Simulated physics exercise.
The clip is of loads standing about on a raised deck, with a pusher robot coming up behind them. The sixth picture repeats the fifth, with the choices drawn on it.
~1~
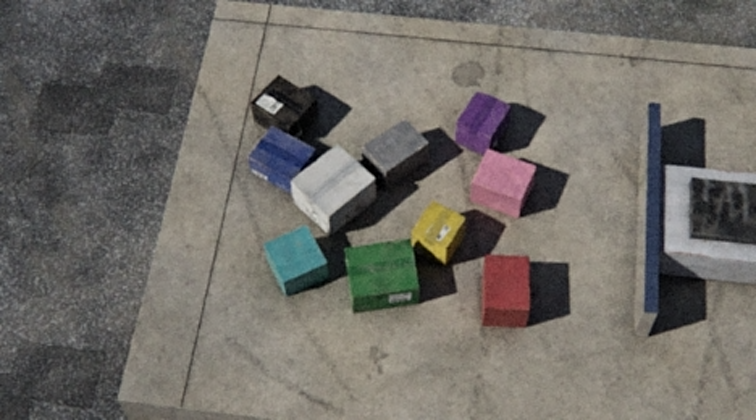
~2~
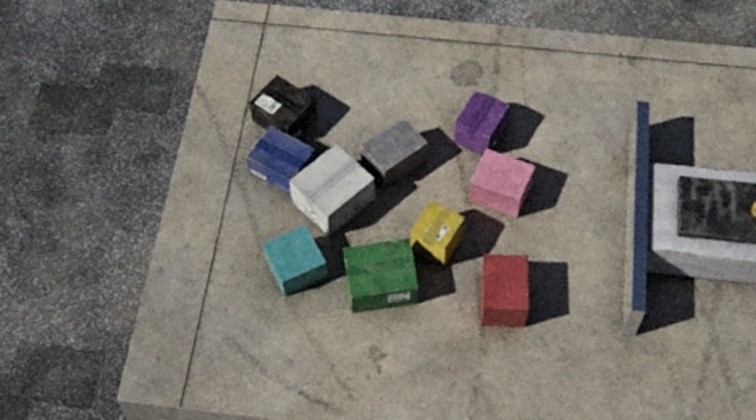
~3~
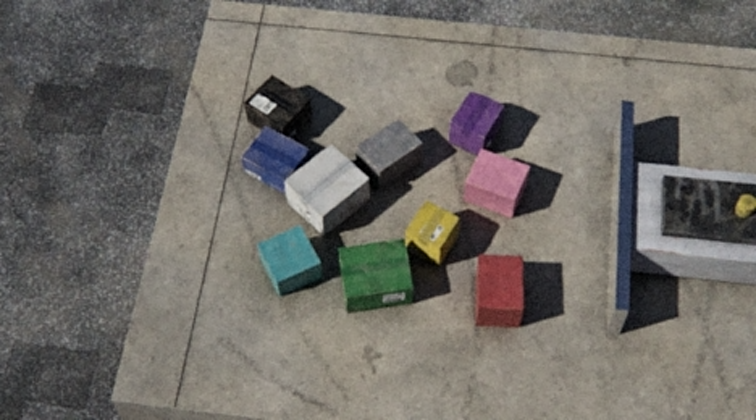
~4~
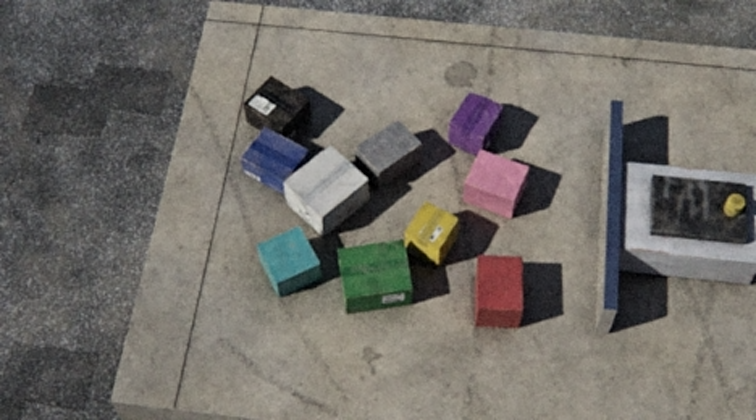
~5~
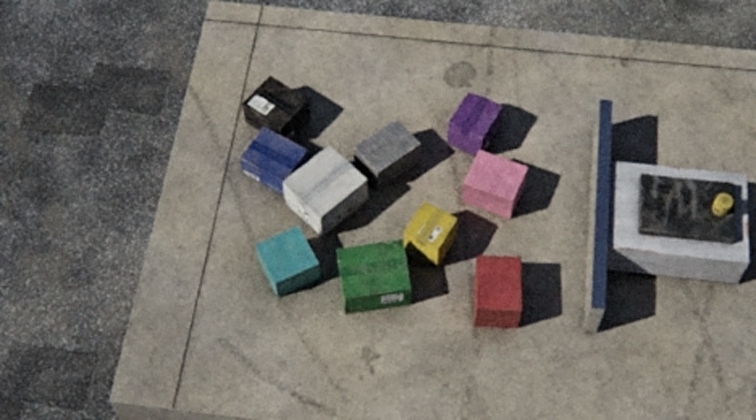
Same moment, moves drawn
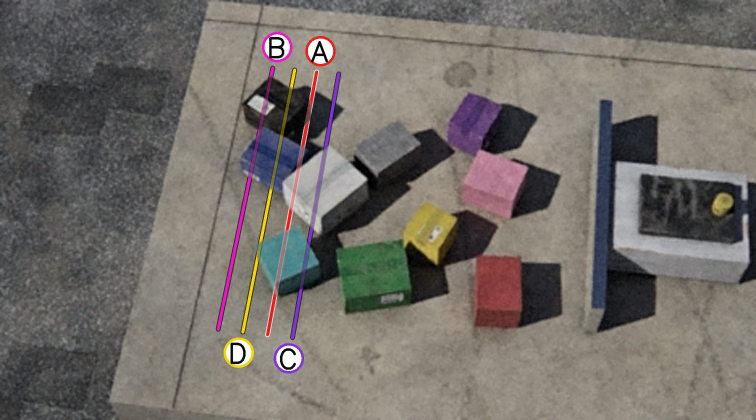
A pusher robot with a blue blade moves left toward colourful boxes that stay still.
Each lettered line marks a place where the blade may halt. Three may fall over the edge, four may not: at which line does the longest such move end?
Line B.
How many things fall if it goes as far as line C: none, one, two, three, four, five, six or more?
The count is none.
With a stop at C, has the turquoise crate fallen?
By then, no.
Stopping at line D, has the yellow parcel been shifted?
Yes.
On the copy, A at (294, 195); B at (247, 190); C at (317, 198); D at (270, 193).
On B. First, robot (549, 193); red crate (435, 285); purple box (454, 125).
Then, robot (421, 180); turquoise crate (200, 243); blue box (222, 148).
Finally, robot (321, 170); turquoise crate over the edge; blue box over the edge; two fallen.
By contrast, A is within the limit but short; C is within the limit but short; D is within the limit but short.
